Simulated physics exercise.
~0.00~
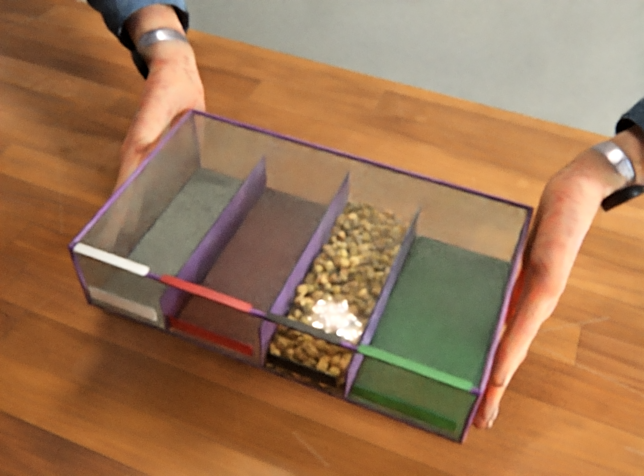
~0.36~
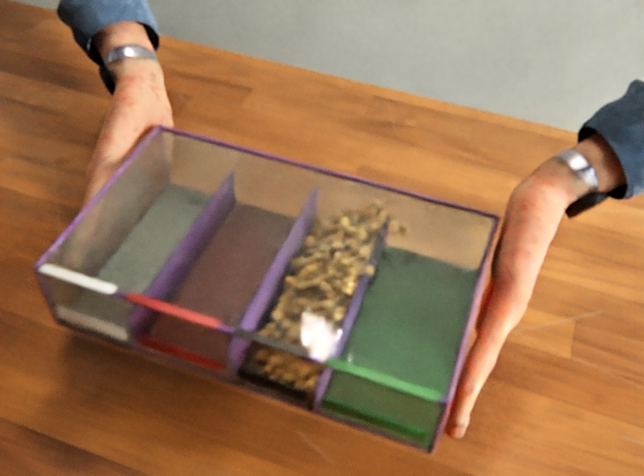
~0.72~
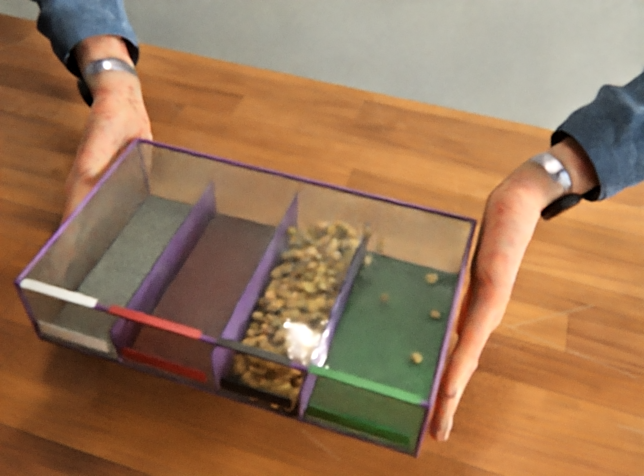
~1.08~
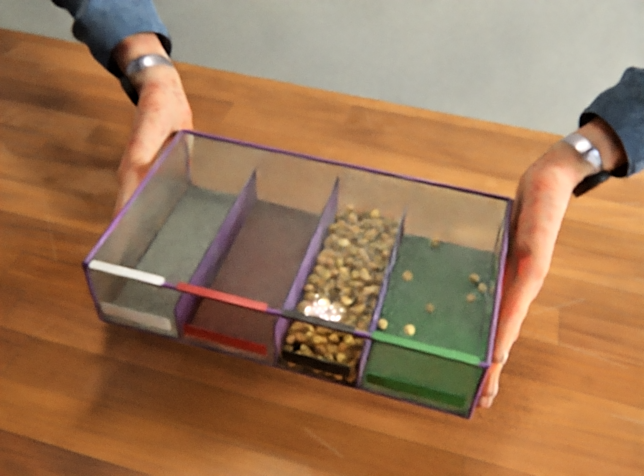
On a wooden table, hands shake a divided box, scattering some chickpeas into the green section.
